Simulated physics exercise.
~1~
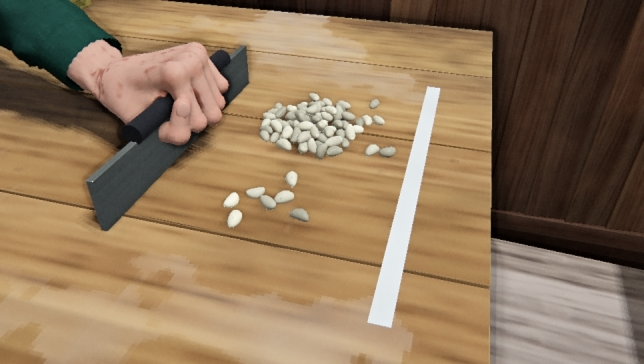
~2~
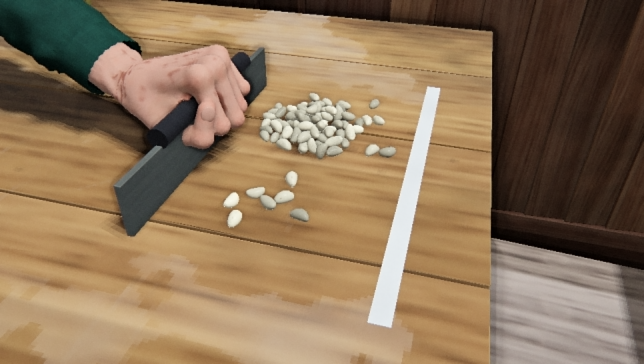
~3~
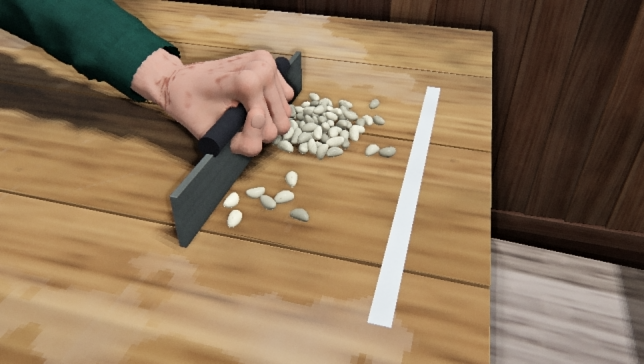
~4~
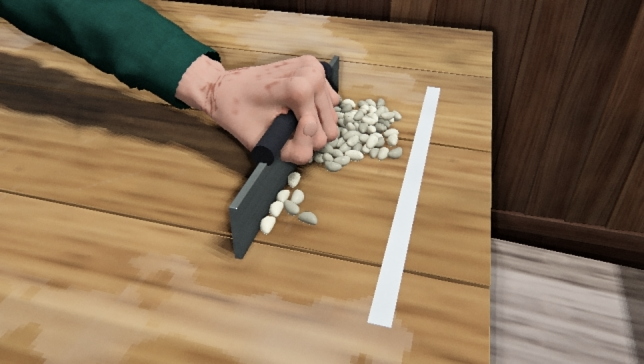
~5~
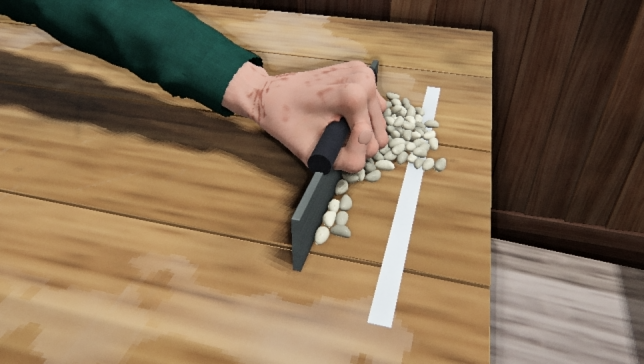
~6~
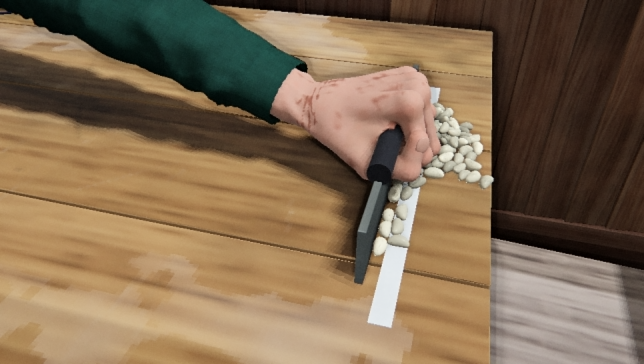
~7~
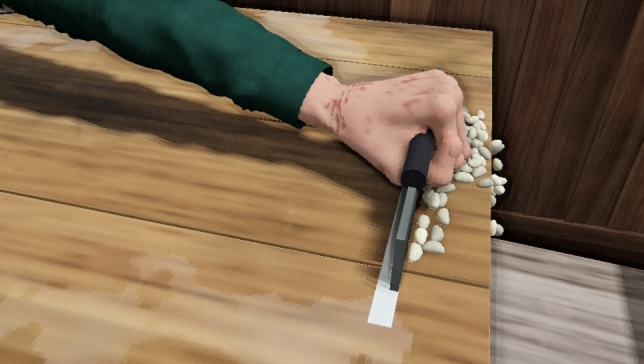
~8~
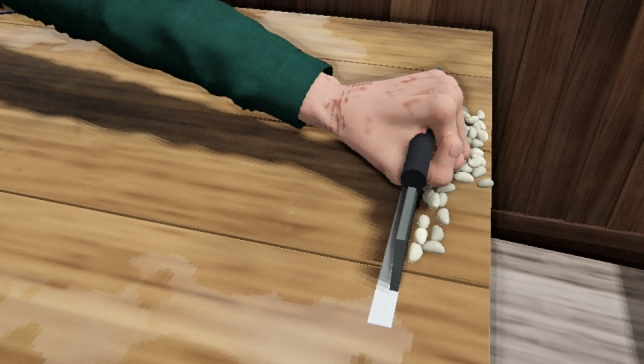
A hand scrapes pale pebbles right to the white tape, and some back ones fall.
